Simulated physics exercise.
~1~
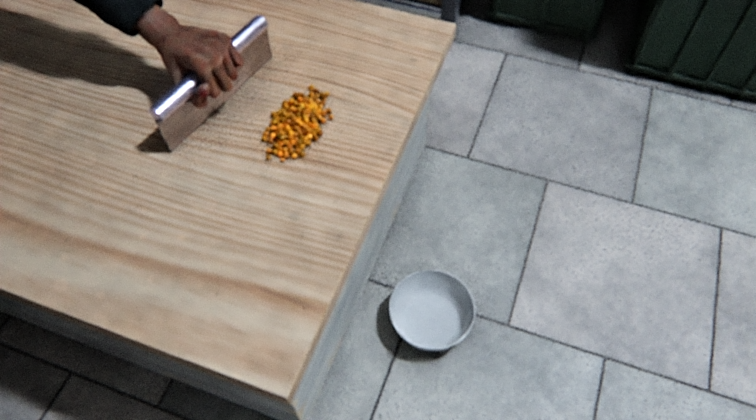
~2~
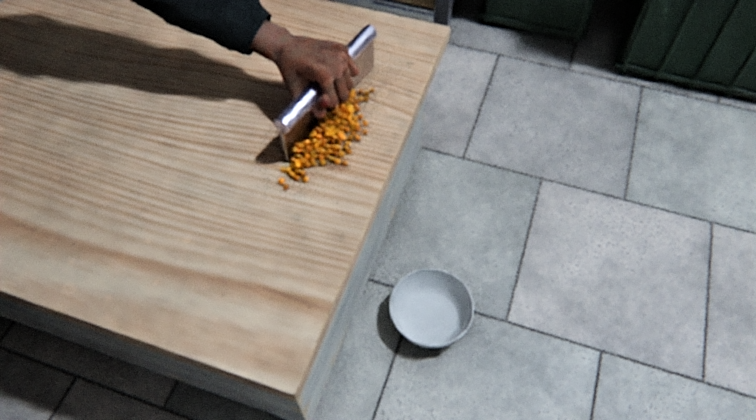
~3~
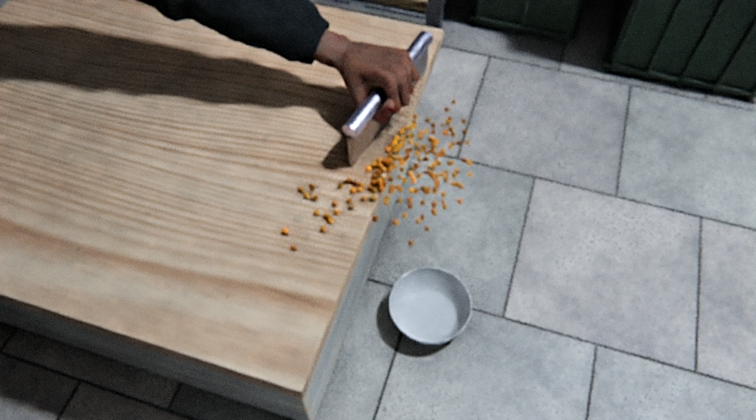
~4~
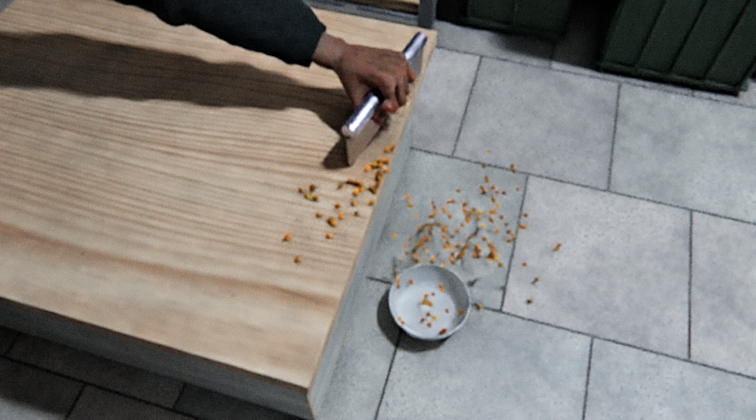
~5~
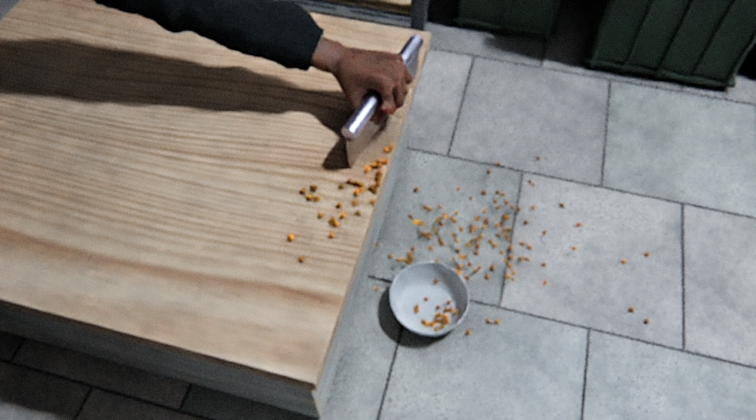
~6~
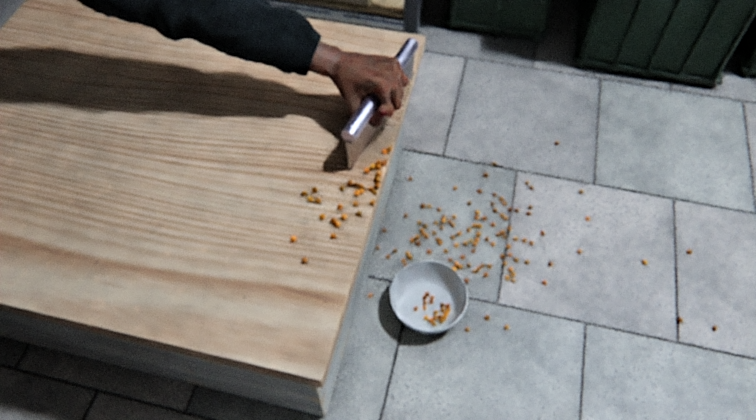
A hand in a dark sleeve grips a metal-topped scraper on a pale wooden table, seen from above at an angle, with a small pile of orange-yellow corn kernels to its right. Below, a light bowl sits on grey floor tiles, and dark green containers stand at the upper right. The scraper slides right, pushing the kernels towards the table's edge, and stops there. Many spill over in a spreading spray and scatter across the tiles. A few land in the bowl, most lie on the floor around it, and some stay on the table, as the view drifts slightly.
